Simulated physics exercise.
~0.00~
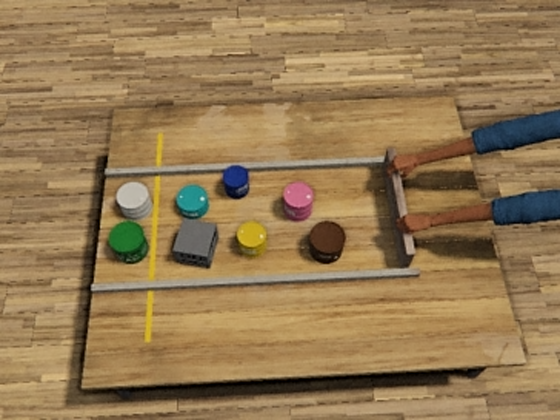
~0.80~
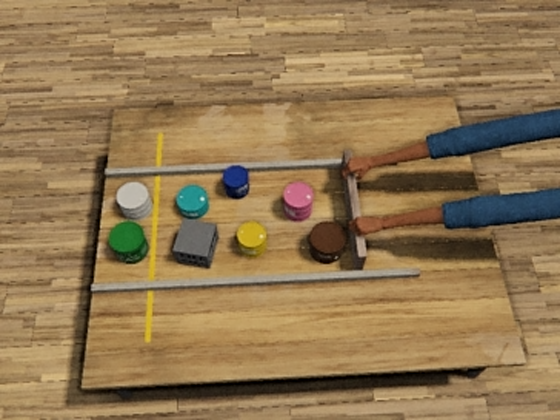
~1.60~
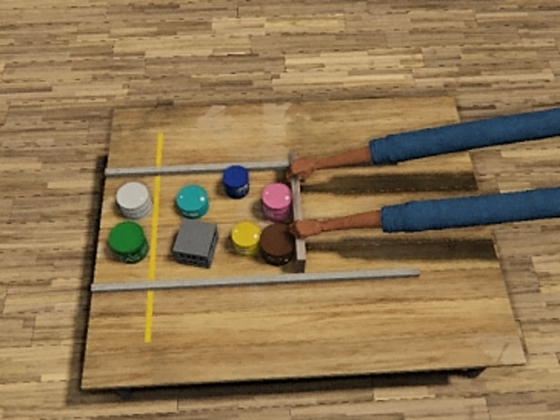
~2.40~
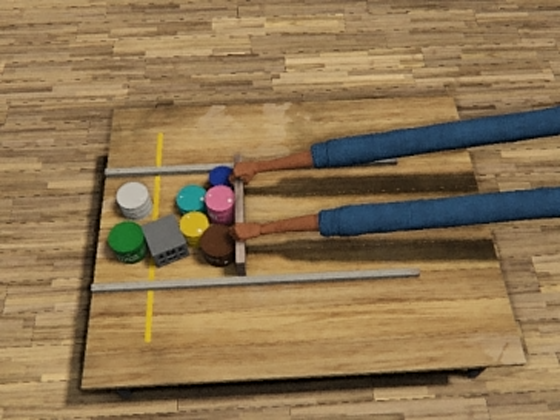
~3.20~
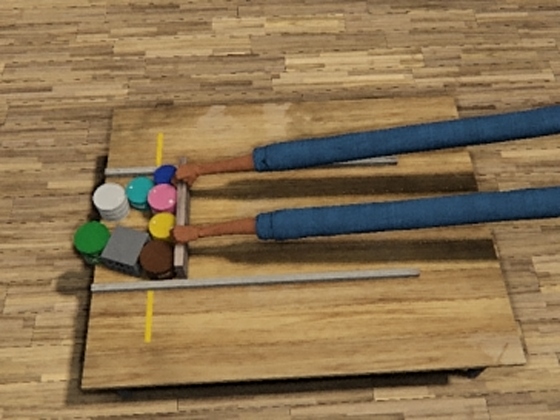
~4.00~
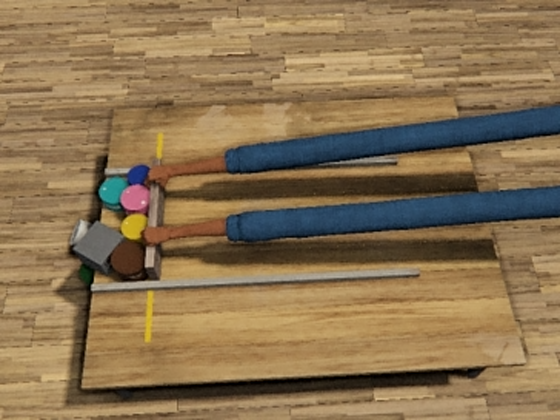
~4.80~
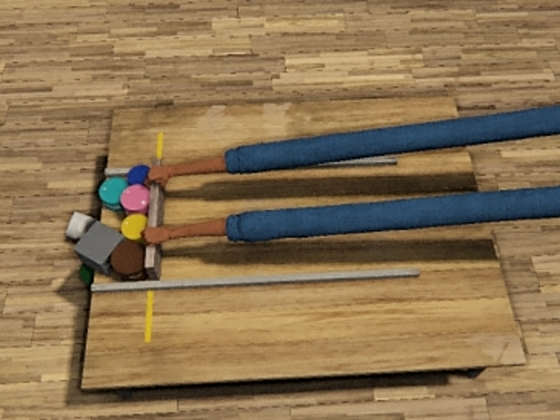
Two hands push a plank left, bunching the tubs until white and green ones tip off.
